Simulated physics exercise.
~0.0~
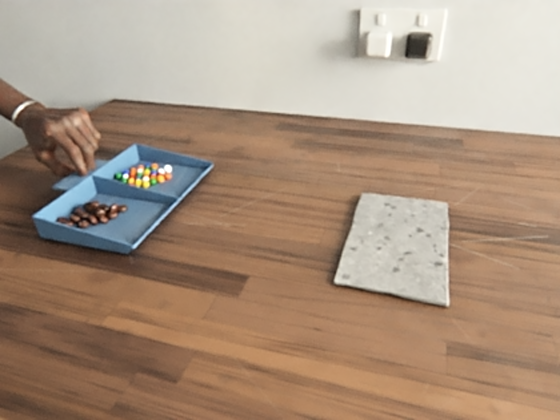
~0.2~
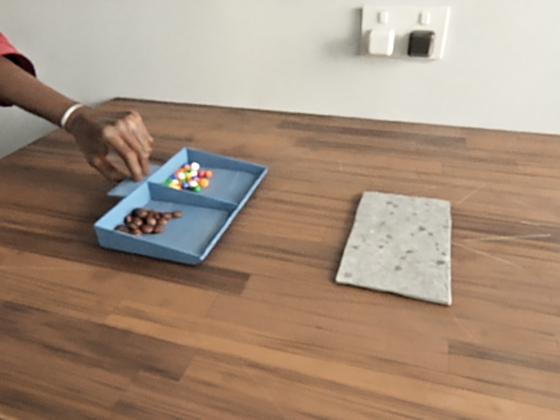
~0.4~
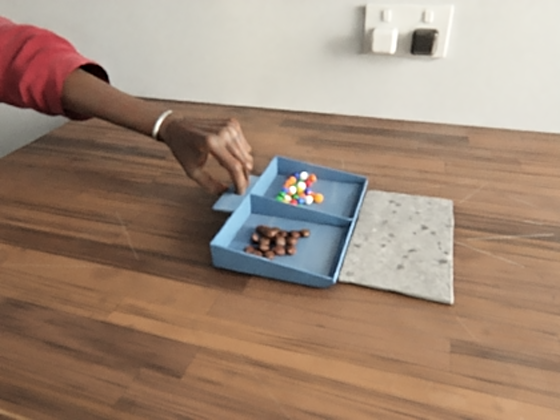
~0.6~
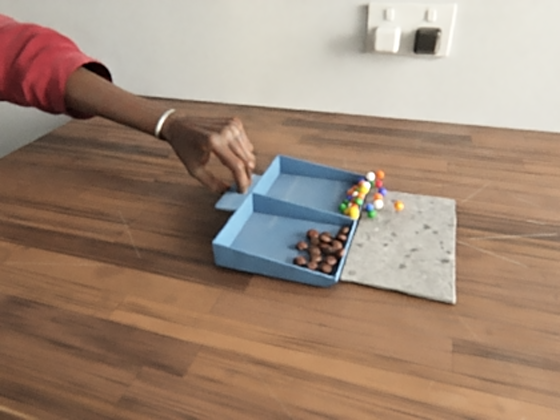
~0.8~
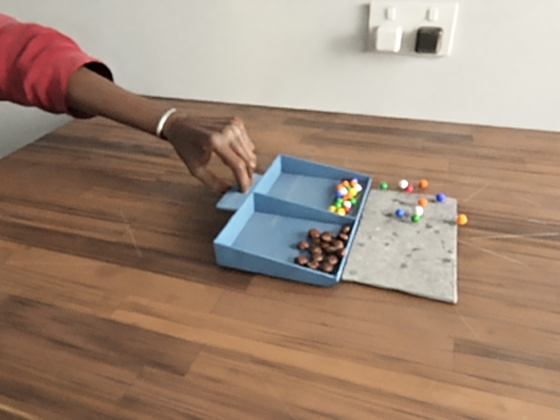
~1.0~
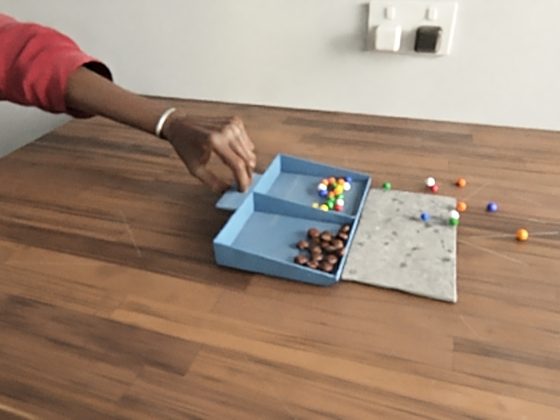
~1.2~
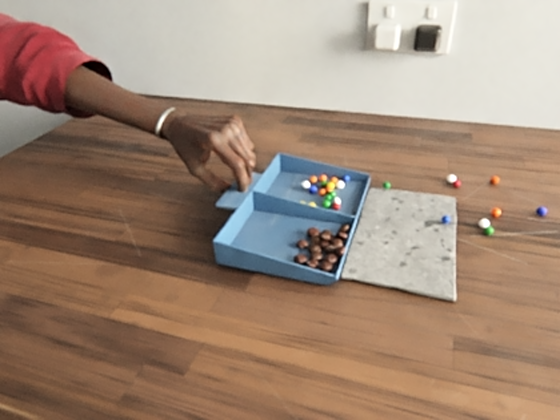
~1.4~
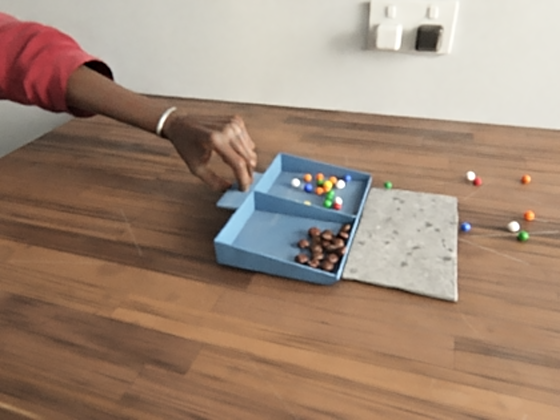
On a brown wooden counter against a pale wall with a socket, seen from slightly above by a gently swaying camera, a hand at the left holds a blue two-part tray. Brown pieces lie in the nearer part and small multicoloured balls in the farther one, while a speckled grey slab rests to the right. The hand pushes the tray rightward until it stops against the slab. The brown pieces slide to the front rim and stay inside. Some coloured balls spill over the rim, roll across the slab and scatter on the counter beyond, while the rest remain in the tray.
